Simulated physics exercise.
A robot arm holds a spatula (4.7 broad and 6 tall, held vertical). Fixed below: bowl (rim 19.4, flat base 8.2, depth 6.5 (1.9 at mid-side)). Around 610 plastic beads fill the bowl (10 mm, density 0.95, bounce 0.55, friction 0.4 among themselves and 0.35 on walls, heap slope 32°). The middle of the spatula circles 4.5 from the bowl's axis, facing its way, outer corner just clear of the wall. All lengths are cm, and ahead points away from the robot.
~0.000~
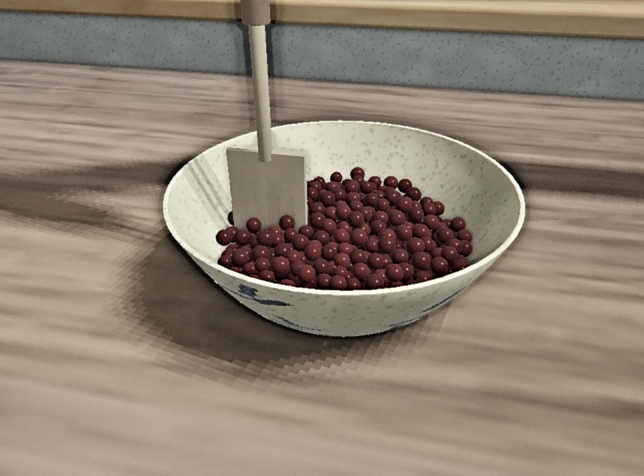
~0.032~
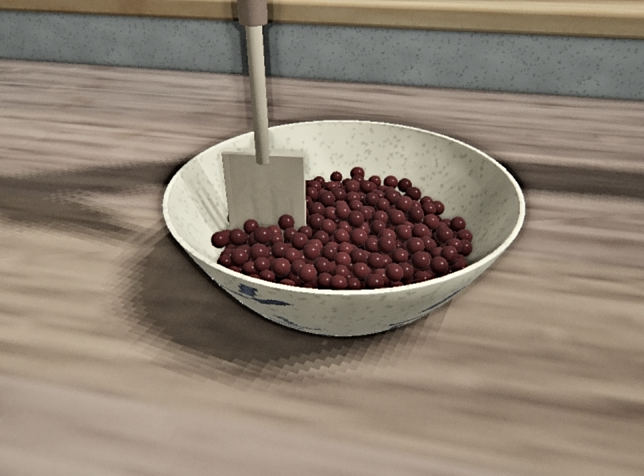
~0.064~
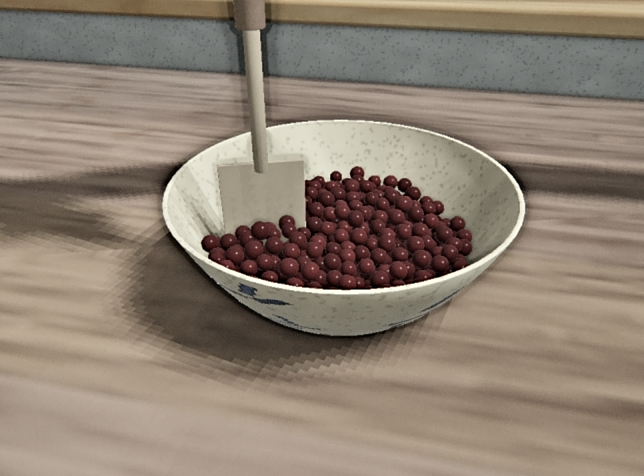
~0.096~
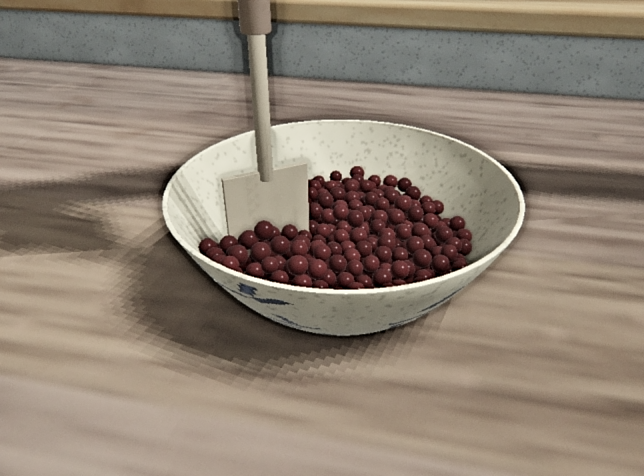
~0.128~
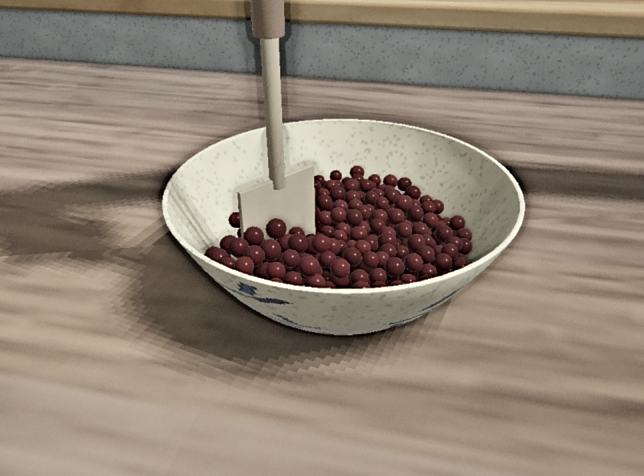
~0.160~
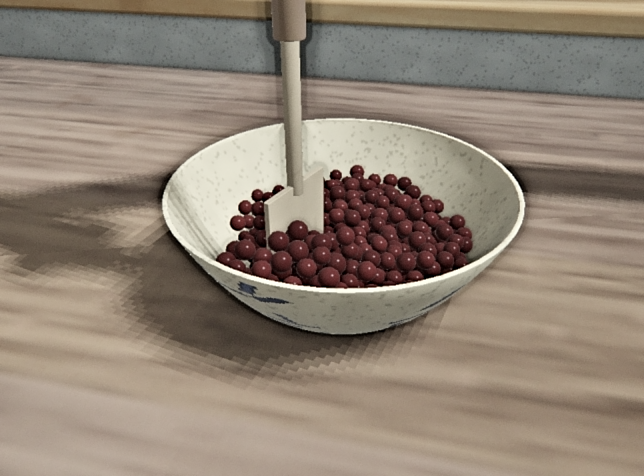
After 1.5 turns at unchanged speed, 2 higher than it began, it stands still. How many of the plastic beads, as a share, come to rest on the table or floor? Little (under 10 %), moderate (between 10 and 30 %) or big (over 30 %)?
On the table or floor the share is little, under 10 %.
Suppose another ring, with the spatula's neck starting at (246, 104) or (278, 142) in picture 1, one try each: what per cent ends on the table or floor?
About 0 and 5 per cent.
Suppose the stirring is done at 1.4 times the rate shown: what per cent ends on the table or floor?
About 15 per cent.
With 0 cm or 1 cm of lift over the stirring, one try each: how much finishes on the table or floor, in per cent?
About 15 and 10 per cent.
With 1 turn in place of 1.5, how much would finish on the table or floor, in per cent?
In that case some 5 per cent.
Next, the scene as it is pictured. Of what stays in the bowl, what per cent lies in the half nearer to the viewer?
About 50 per cent.
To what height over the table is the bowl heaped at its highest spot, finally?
Some 6.0 cm.
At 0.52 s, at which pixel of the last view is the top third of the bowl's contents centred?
Near (352, 168).
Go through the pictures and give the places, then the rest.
The first frame shows the spatula neck at (263, 127), 0° round; upper third of the load around (346, 231), from x 225 to 465, top at y 175; 609 in the bowl.
The second frame shows the spatula neck at (261, 129), 7° round; upper third of the load around (345, 232), from x 220 to 465, top at y 175.
The third frame shows the spatula neck at (259, 136), 22° round; upper third of the load around (339, 235), from x 210 to 465, top at y 175.
The fourth frame shows the spatula neck at (264, 144), 38° round; upper third of the load around (338, 242), from x 210 to 465, top at y 175.
The fifth frame shows the spatula neck at (275, 151), 54° round; upper third of the load around (339, 245), from x 215 to 465, top at y 175.
The sixth frame shows the spatula neck at (294, 156), 71° round; upper third of the load around (347, 249), from x 225 to 465, top at y 170; 609 in the bowl.
After 0.52 s, 254° round, highest piece 9 above the table; 583 in the bowl, 17 on the table or floor, 9 in flight or on the tool.
After 0.89 s, 78° round, highest piece 8 above the table; 571 in the bowl, 36 on the table or floor, 2 in flight or on the tool.
After 1.27 s, 180° round, highest piece 6 above the table; 570 in the bowl, 39 on the table or floor.
After 1.97 s, 180° round, highest piece 6 above the table; 570 in the bowl, 39 on the table or floor.
In the end, 570 in the bowl, 39 on the table or floor. That is 6 % on the table or floor.
